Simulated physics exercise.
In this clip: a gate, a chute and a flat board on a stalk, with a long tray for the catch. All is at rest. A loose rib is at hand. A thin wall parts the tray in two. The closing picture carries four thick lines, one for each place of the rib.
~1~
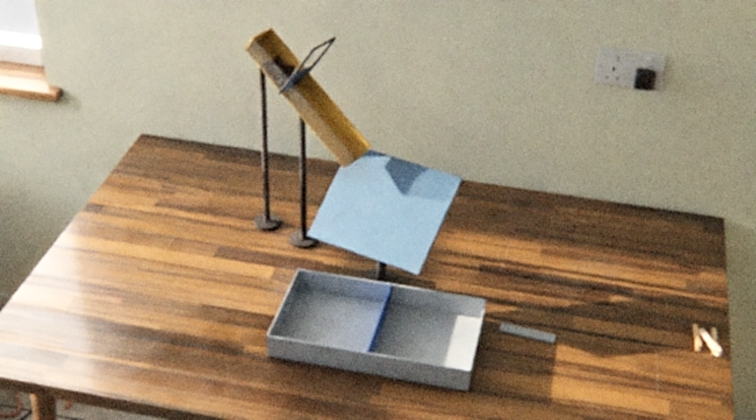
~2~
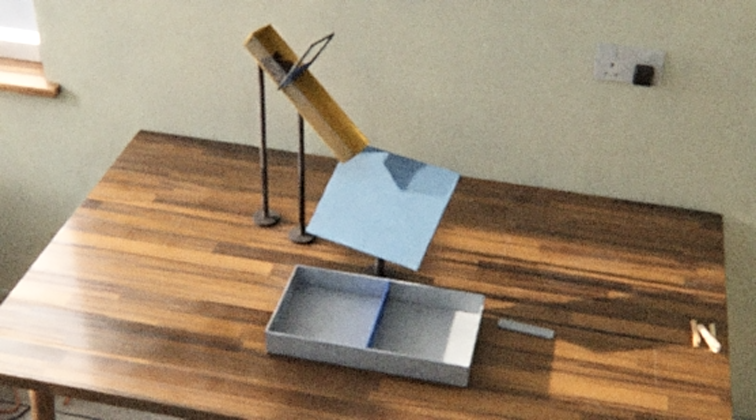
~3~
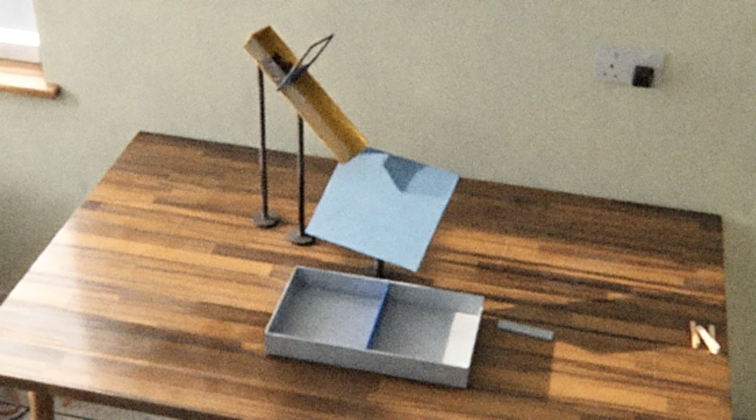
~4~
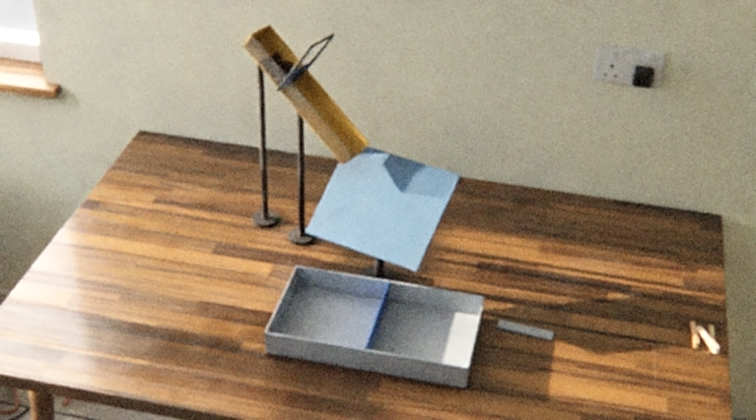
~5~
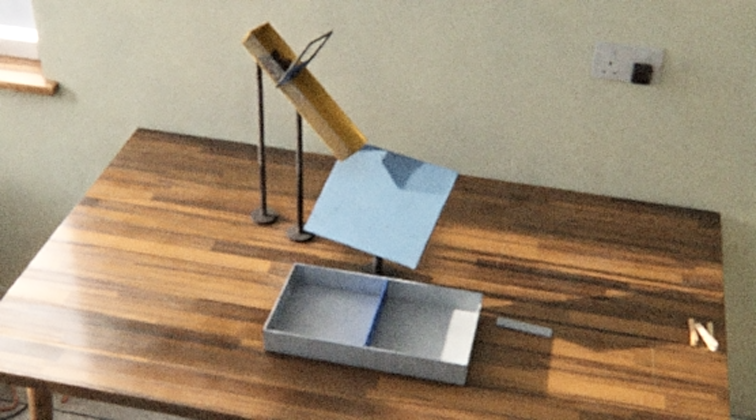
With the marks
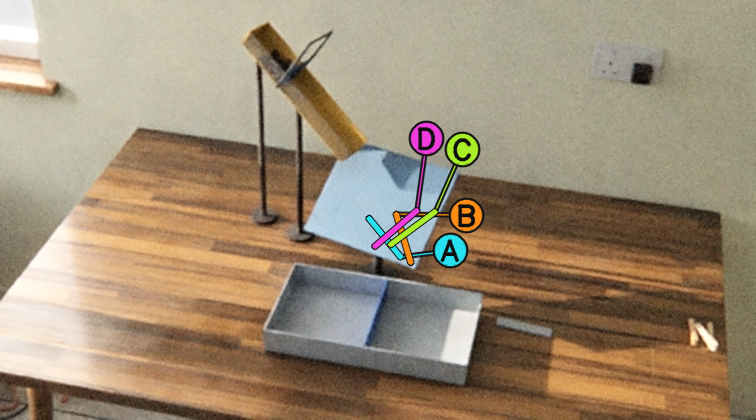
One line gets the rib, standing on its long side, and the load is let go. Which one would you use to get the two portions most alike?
B is best.
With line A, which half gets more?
The right half.
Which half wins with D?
Left.
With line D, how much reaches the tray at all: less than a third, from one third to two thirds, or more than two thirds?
Line D gives more than two thirds.
On the marked copy, line A from (369, 218) to (400, 256); line B from (396, 214) to (410, 262); line C from (435, 211) to (390, 244); line D from (416, 210) to (374, 246).
With A, of what is caught, a small part in the left half, nearly all in the right.
With B, of what is caught, about half in the left half, about half in the right.
With C, of what is caught, most in the left half, a small part in the right.
With D, of what is caught, all in the left half, none in the right.
